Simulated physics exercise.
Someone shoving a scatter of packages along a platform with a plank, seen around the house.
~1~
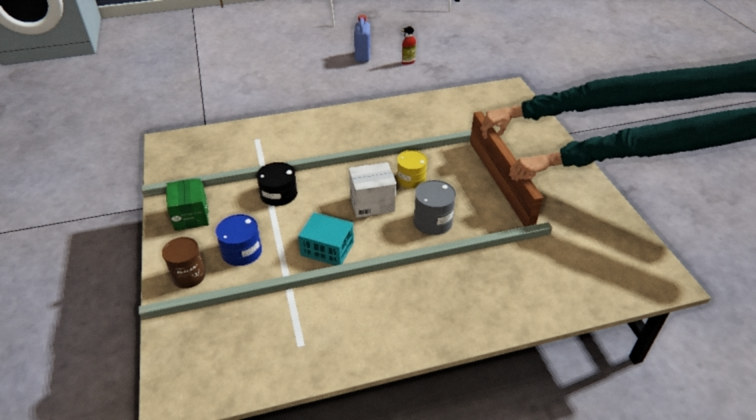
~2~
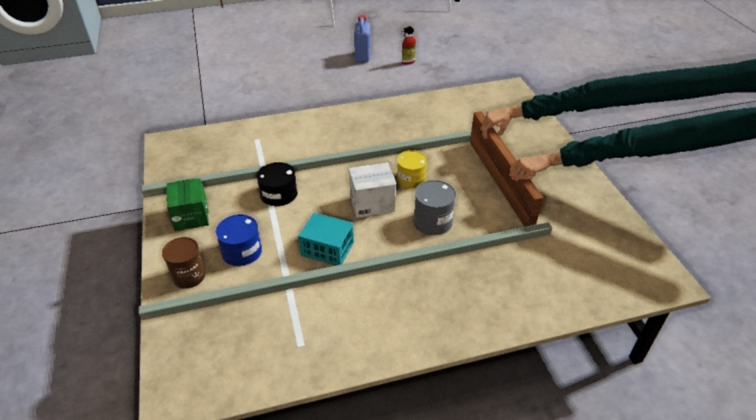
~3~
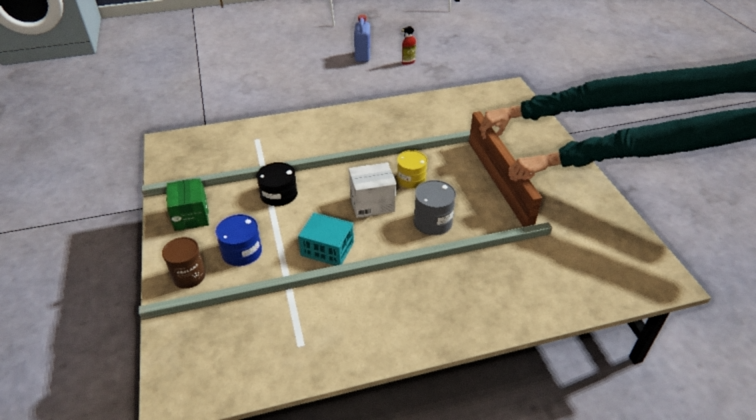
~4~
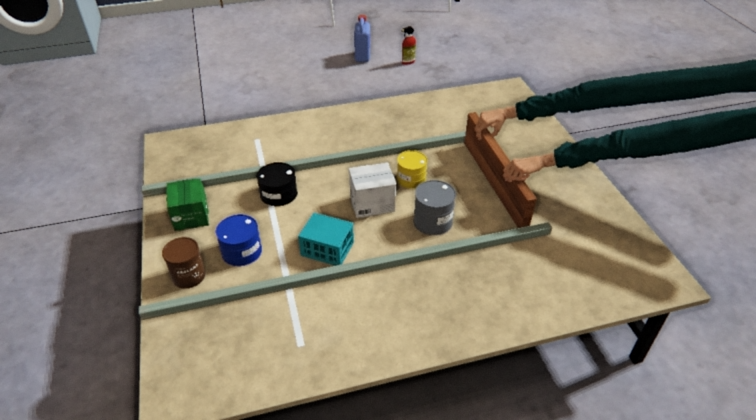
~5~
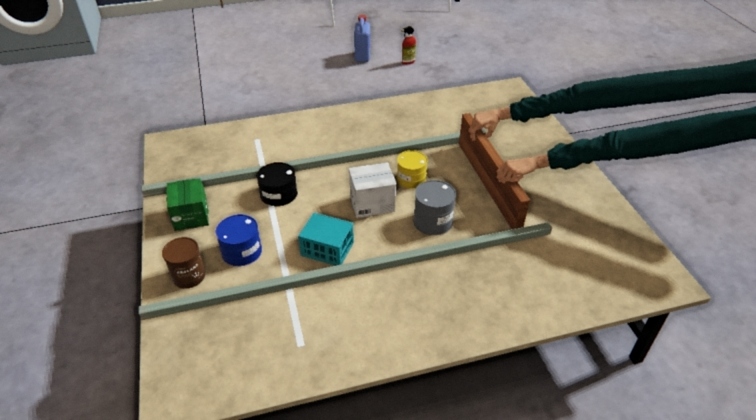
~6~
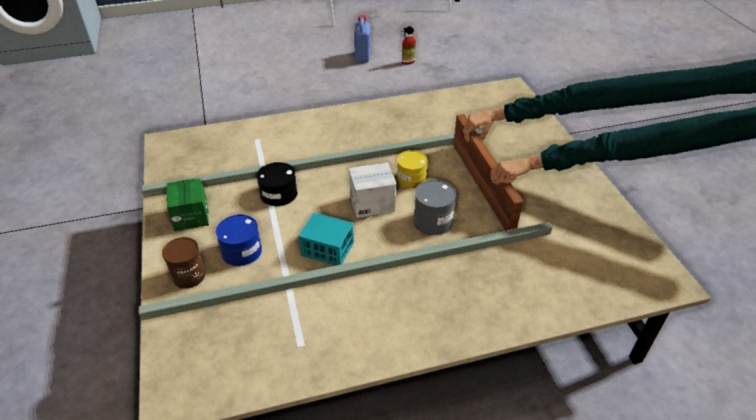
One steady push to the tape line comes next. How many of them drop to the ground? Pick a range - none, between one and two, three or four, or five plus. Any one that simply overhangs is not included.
Range: None.
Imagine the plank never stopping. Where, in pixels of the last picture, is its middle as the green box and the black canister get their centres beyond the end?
The middle is at (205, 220) when it's the green box, and at (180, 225) when it's the black canister.
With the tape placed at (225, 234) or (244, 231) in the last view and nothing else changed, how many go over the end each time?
In that order 1 and 0.
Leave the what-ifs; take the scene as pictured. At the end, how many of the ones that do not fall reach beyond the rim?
You'd get 0.
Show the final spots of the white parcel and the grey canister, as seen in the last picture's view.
Near (249, 215) and (258, 243).
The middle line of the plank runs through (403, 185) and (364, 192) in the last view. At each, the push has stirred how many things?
That gives 3 for the first and 4 for the second.
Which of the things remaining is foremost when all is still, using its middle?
The one is the brown pail.
Soon after, none off yet; brown pail at rest near (185, 263); green box at rest near (188, 204); blue canister at rest near (239, 240).
At rest, the number that fall off is zero.
